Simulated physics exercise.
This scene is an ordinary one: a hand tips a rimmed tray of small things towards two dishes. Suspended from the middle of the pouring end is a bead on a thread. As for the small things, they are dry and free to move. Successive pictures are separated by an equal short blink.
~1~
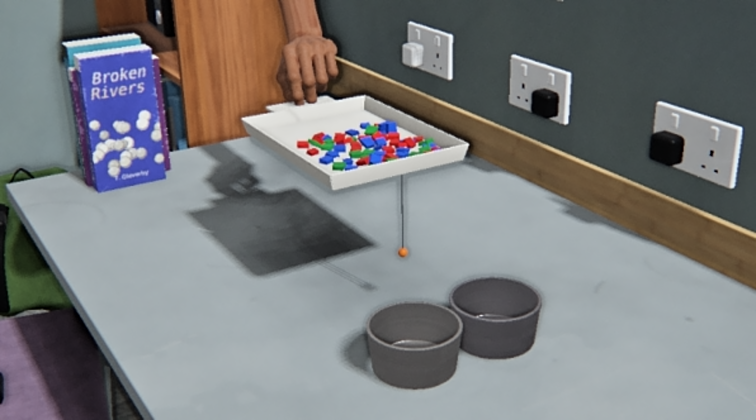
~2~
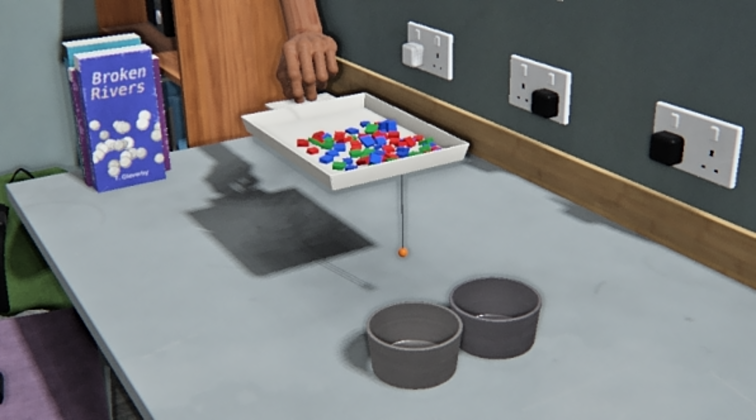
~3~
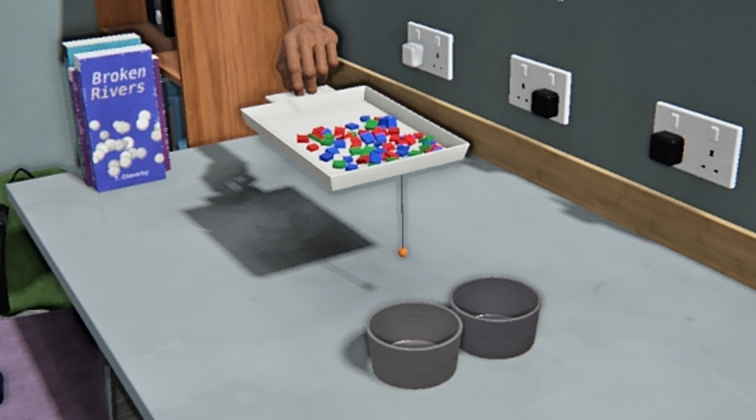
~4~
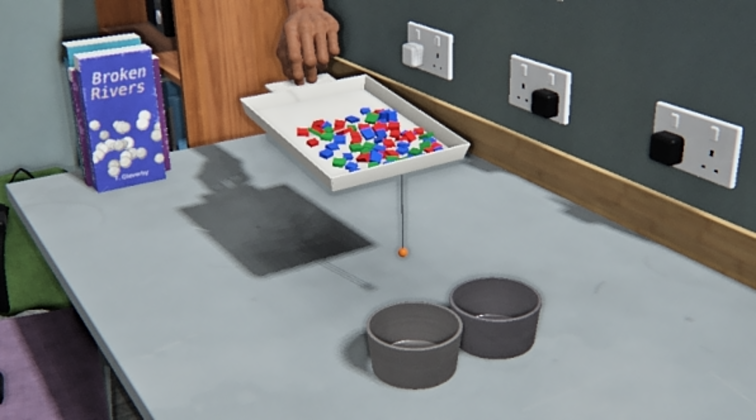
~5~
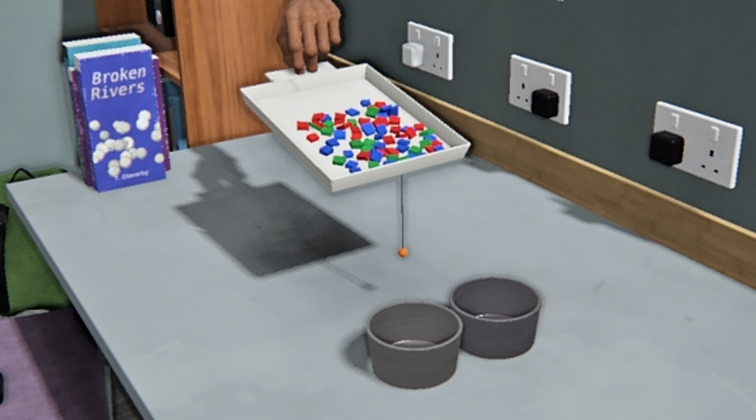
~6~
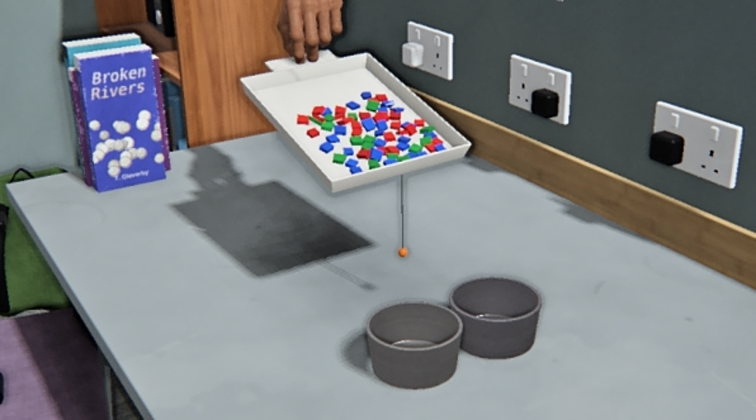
Hand gradually tilting a white tray of red, blue and green tiles, its left front corner dipping lowest above two grey dishes.
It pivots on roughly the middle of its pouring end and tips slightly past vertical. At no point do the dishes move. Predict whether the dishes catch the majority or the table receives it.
The table receives the majority.
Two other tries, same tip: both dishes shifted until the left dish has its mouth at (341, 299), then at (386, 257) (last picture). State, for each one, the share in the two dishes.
Roughly 80% first, roughly 0% second.
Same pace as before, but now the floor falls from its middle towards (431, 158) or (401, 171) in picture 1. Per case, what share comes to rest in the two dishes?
Roughly 0 % in the first case and 10 % in the second.
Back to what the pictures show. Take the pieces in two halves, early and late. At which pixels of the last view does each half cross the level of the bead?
First around (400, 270), afterwards around (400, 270).
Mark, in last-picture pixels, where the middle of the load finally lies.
Around (406, 328).
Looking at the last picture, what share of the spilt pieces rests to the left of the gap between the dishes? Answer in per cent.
It amounts to some 90 percent.
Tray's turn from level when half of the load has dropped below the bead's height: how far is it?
Roughly 100 degrees of tilt.
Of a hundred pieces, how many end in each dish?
Left dish keeps 0 %, right dish keeps 0 %.
Soon after the last picture, tray tipped steeply; nearly all on the tray; a stray few in the air.
A little later, tray tipped right over; about a third on the tray; about a quarter outside both; about half in the air.
Later still, tray tipped past a quarter turn; all outside both.
At rest, tray tipped past a quarter turn; none in the left dish; none in the right dish; all outside both.
